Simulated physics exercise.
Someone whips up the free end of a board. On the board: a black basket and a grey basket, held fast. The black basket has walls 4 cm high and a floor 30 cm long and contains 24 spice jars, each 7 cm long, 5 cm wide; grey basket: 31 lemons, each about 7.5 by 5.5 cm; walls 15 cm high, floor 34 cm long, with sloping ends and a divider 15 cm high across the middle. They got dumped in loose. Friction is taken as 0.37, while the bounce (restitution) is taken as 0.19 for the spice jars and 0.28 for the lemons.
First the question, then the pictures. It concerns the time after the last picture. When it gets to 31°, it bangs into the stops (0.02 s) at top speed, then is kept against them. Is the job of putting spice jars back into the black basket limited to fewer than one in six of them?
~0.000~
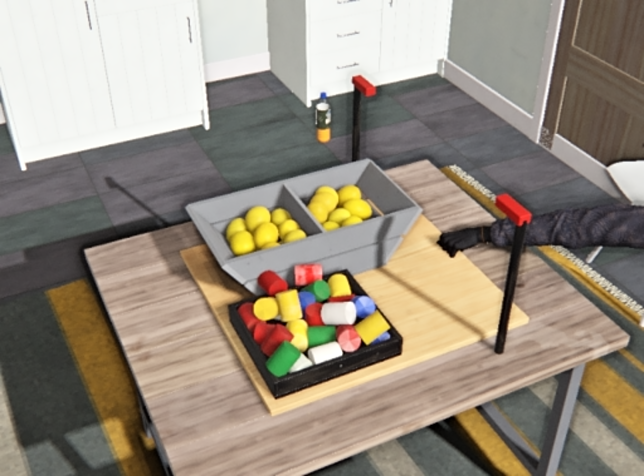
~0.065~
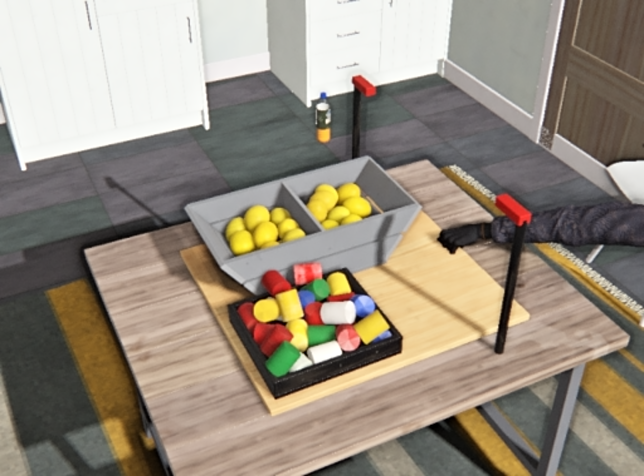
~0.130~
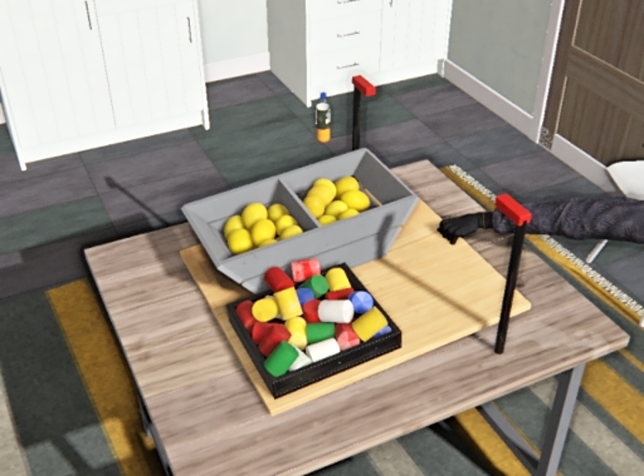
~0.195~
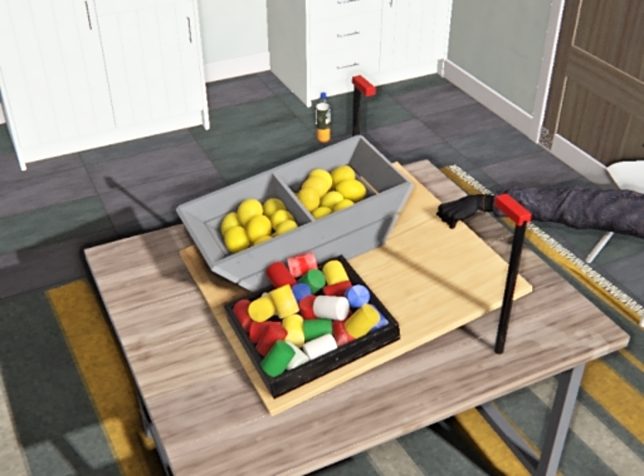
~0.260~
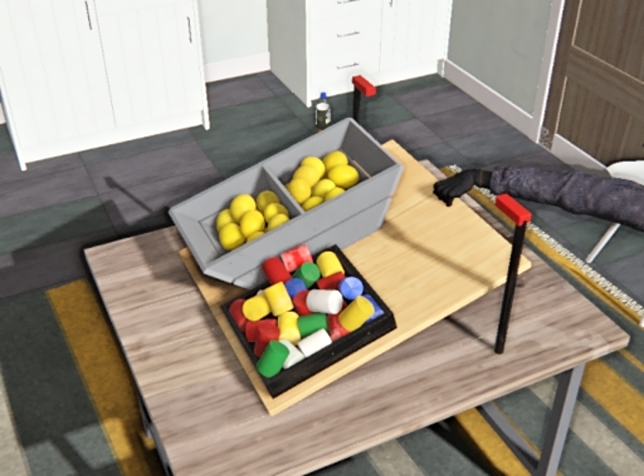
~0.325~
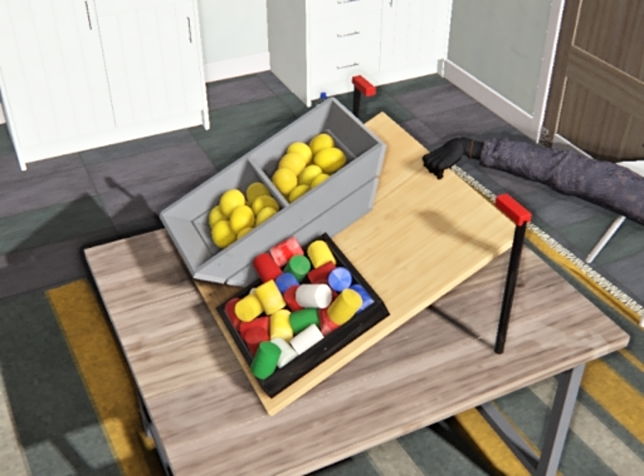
No, more than one in six need putting back.
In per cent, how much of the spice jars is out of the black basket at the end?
Estimated share: Around 30 in a hundred.
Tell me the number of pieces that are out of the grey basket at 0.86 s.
Grey basket - close to 0.
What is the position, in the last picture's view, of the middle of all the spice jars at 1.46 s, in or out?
Centre approx. at (263, 331).
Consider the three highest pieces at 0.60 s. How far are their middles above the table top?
On average they sit about 36 cm high.
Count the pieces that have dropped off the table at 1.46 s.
I'd put the number around 2.
After 0.36 s, it hits the stops.
After 0.46 s, tilt 31°; the black basket has all 24 and the grey basket has all 31.
After 0.60 s, tilt 31°; the black basket is down by 3 of 24 and the grey basket has all 31.
After 0.86 s, tilt 31°; the black basket is down by 6 of 24 and the grey basket has all 31.
When it is over (at 1.46 s), the black basket is down by 7 of 24 and the grey basket has all 31. Asked share, 7 of 24, 29 per cent.
